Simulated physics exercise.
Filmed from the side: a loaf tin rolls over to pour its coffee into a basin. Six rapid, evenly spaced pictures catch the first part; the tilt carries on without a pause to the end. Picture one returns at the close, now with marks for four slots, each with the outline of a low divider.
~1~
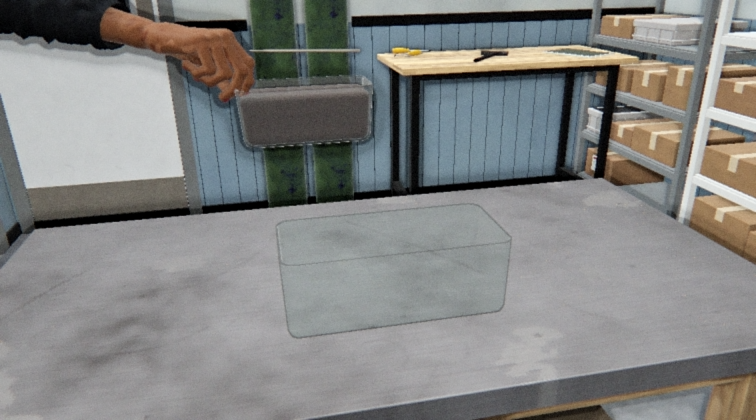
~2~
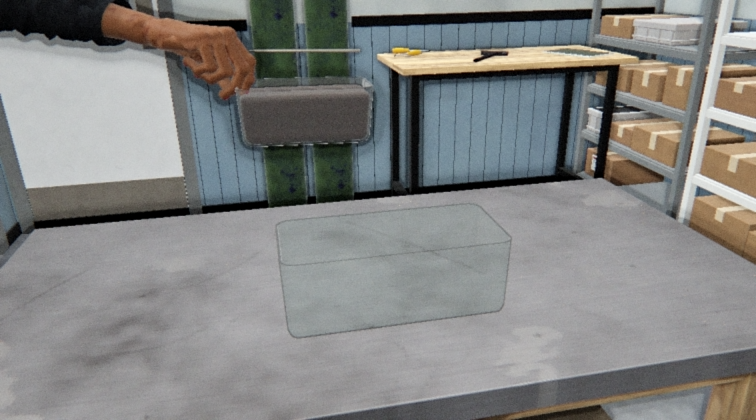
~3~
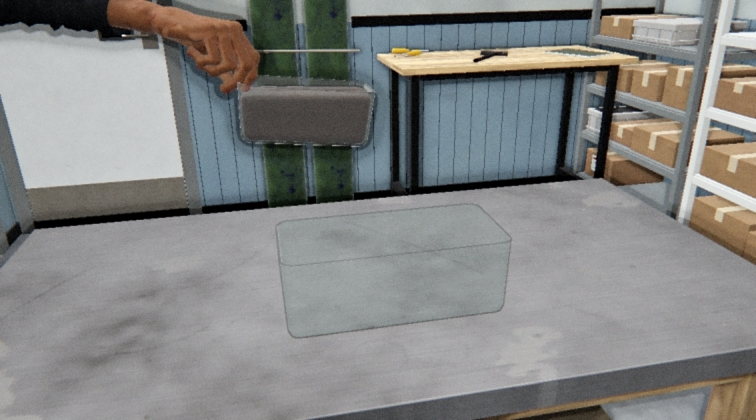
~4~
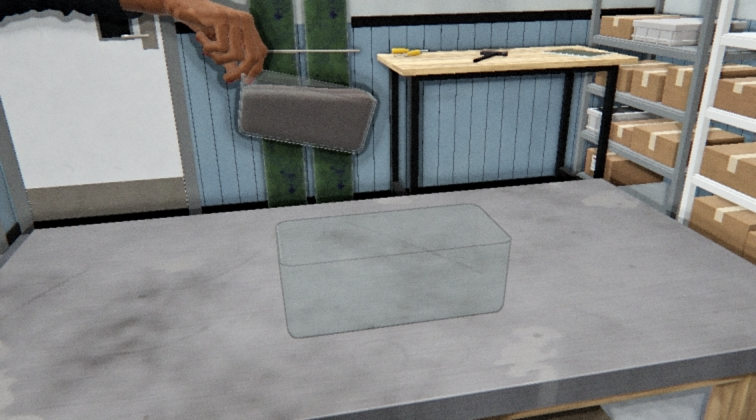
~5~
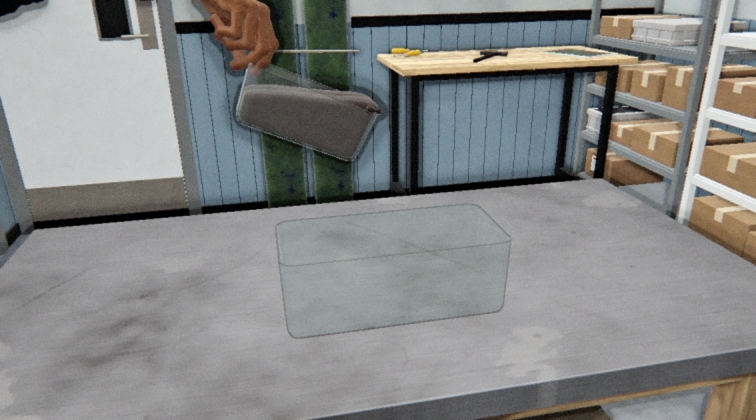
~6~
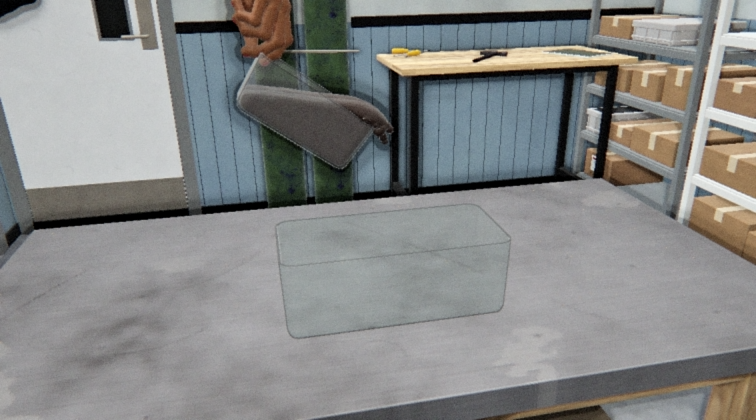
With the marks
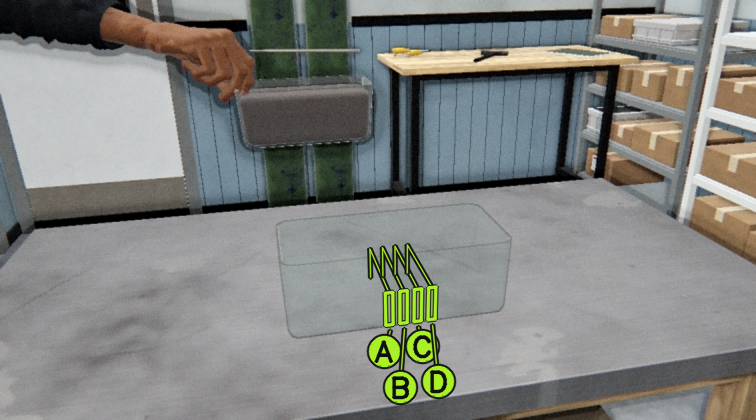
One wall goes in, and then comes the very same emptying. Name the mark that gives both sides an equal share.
D.
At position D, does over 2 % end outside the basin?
Yes.
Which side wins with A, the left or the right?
The right one.
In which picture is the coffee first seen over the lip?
In picture 5.
On the marked copy, A at (390, 330); B at (404, 328); C at (418, 326); D at (432, 325).
Choosing A, about 16 % ends left of the wall and 77 % right of it; 8 % is lost outside.
Choosing B, about 22 % ends left of the wall and 71 % right of it; 7 % is lost outside.
Choosing C, about 33 % ends left of the wall and 59 % right of it; 7 % is lost outside.
Choosing D, about 50 % ends left of the wall and 42 % right of it; 8 % is lost outside.
